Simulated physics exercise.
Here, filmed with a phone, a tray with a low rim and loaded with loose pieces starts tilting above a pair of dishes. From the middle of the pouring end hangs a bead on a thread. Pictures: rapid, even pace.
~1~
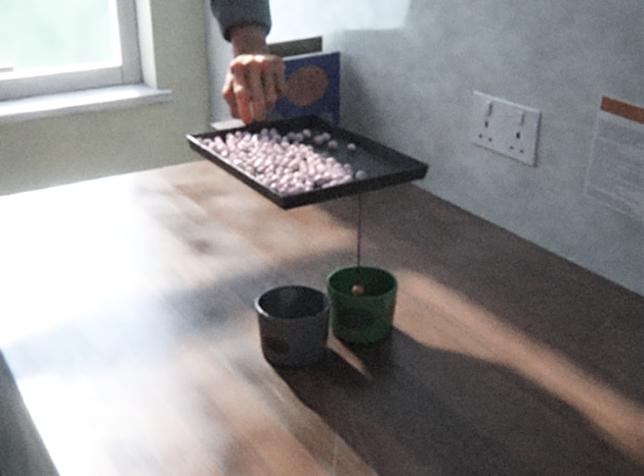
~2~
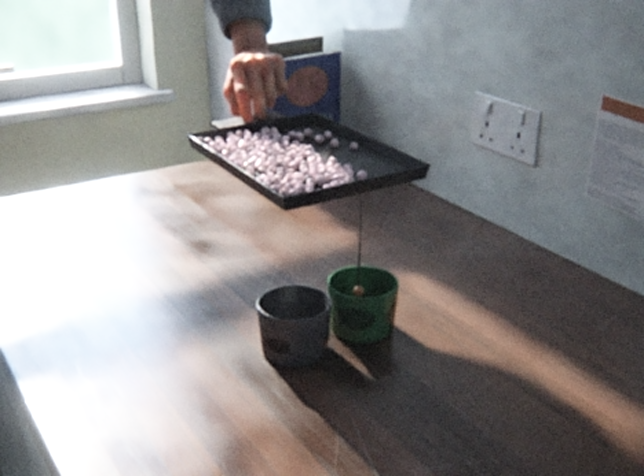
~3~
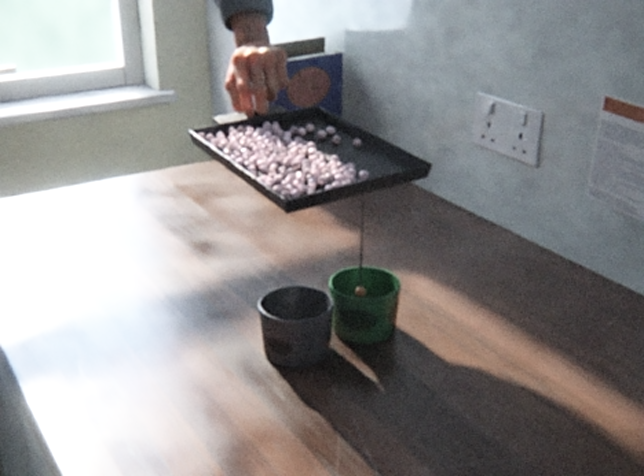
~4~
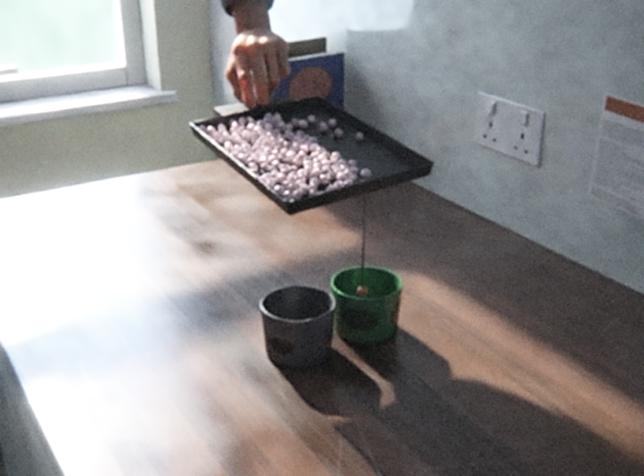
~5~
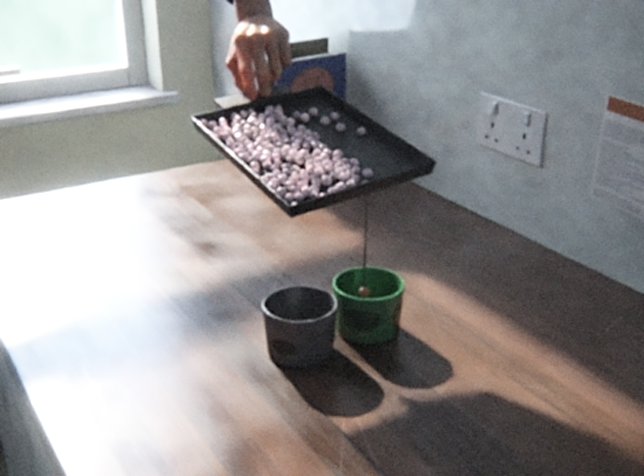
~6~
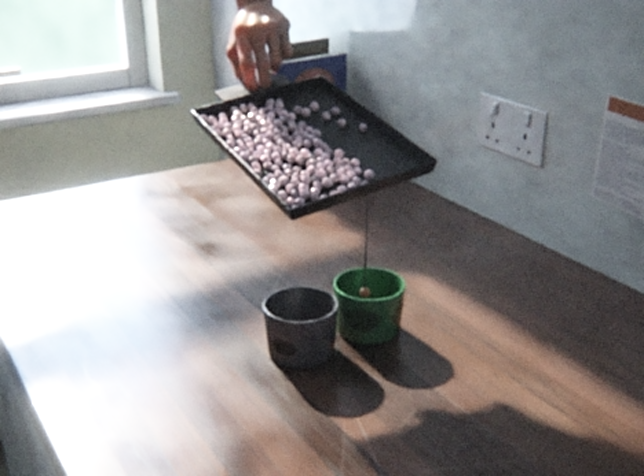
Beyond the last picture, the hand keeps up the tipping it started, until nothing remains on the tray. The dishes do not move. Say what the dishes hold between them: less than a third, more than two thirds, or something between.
Falls short of a third.
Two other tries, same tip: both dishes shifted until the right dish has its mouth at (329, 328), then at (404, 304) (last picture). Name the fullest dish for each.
Attempt 1: The one on the right side. Attempt 2: The one on the left side.
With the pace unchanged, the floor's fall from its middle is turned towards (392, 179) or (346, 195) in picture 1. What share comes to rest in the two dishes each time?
Roughly 0 per cent, and 0 per cent.
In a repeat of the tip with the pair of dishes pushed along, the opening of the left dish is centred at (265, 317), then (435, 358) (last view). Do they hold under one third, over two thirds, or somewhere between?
In order: Below one third, then under a third.
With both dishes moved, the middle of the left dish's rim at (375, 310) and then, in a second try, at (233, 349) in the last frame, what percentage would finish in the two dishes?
I'd say about 0 percent, followed by about 50 percent.
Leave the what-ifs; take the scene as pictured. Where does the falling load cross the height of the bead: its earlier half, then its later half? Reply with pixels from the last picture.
First part (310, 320), rest (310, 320).
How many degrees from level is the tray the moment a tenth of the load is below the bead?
Somewhere near 75°.
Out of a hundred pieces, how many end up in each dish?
0 % left, 0 % right.
Soon, tray tipped steeply; all on the tray.
A while on, tray tipped right over; a small part on the tray; most outside both; a small part in the air.
Towards the end, tray tipped past a quarter turn; a stray few in the left dish; nearly all outside both.
Finally, tray tipped past a quarter turn; a stray few in the left dish; none in the right dish; nearly all outside both.
